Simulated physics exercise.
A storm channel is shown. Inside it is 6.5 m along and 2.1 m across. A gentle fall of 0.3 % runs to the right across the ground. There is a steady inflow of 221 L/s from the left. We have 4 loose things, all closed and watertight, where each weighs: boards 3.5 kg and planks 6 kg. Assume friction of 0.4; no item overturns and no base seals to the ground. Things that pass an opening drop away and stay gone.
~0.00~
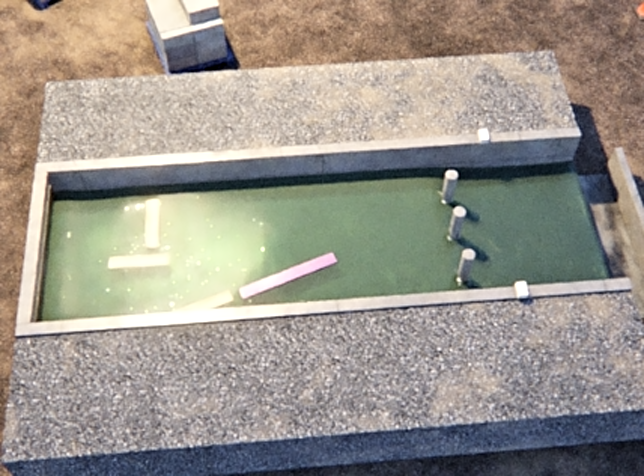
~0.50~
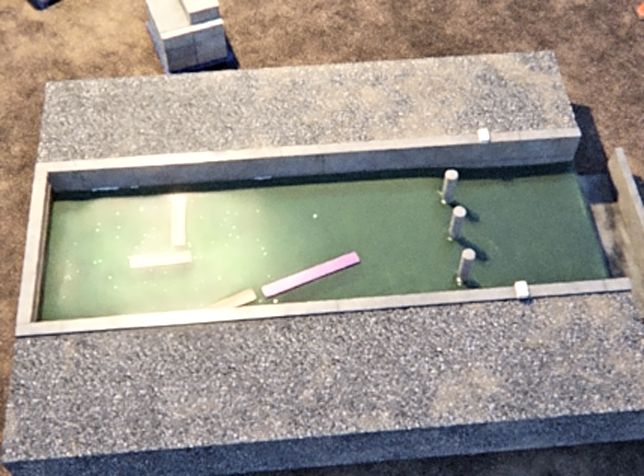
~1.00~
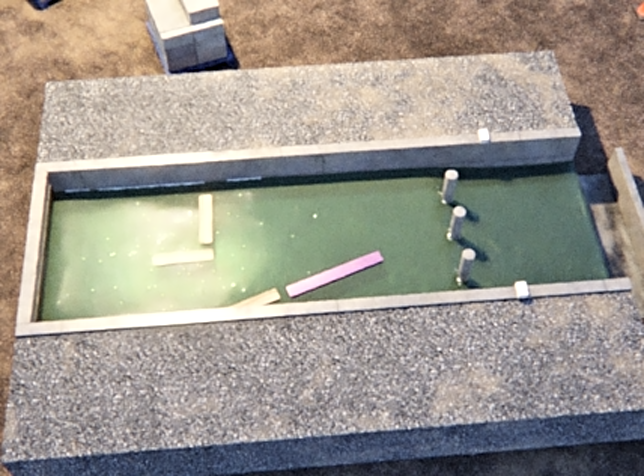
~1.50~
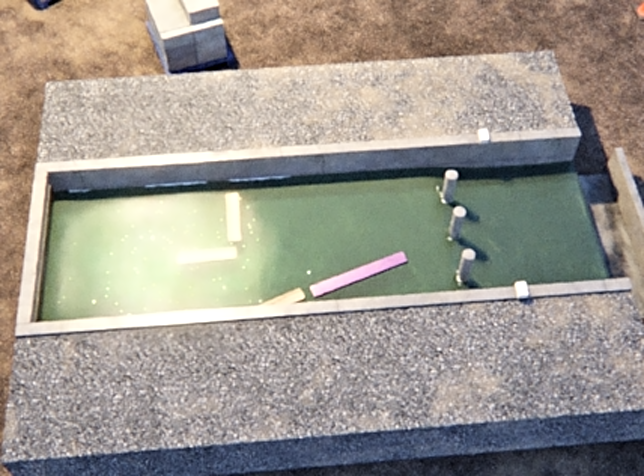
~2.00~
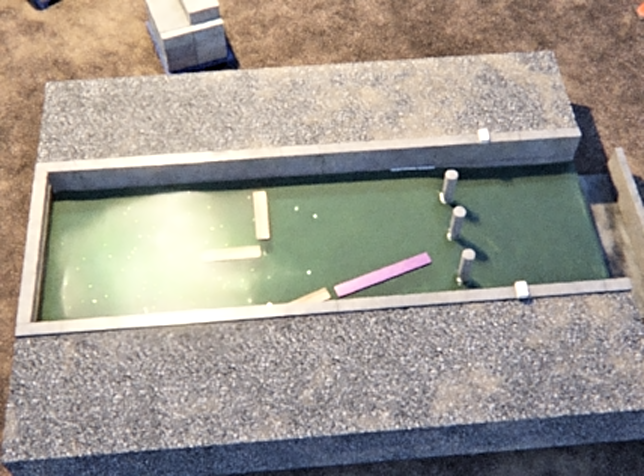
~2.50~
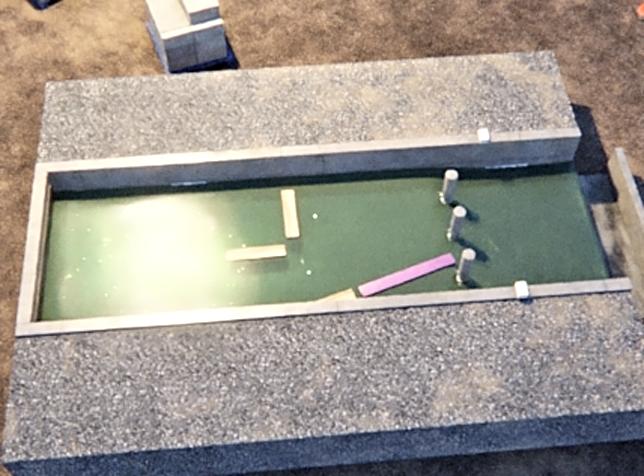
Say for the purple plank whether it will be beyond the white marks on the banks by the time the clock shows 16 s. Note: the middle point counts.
Beyond.
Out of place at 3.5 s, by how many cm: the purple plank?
Roughly 200 cm.
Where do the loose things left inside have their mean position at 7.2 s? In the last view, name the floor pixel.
That lands at roughly (572, 225).
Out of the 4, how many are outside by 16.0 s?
Count: 4.
After 3.5 s the purple plank is near (465, 263), 2.1 m from its start, afloat; 0 of 4 are over the mark; 4 afloat.
After 7.2 s the purple plank has gone out; 4 of 4 are over the mark; 2 afloat.
After 12.0 s the purple plank has gone out; 4 of 4 are over the mark; 0 afloat.
After 16.0 s the purple plank has gone out; 4 of 4 are over the mark; 0 afloat.
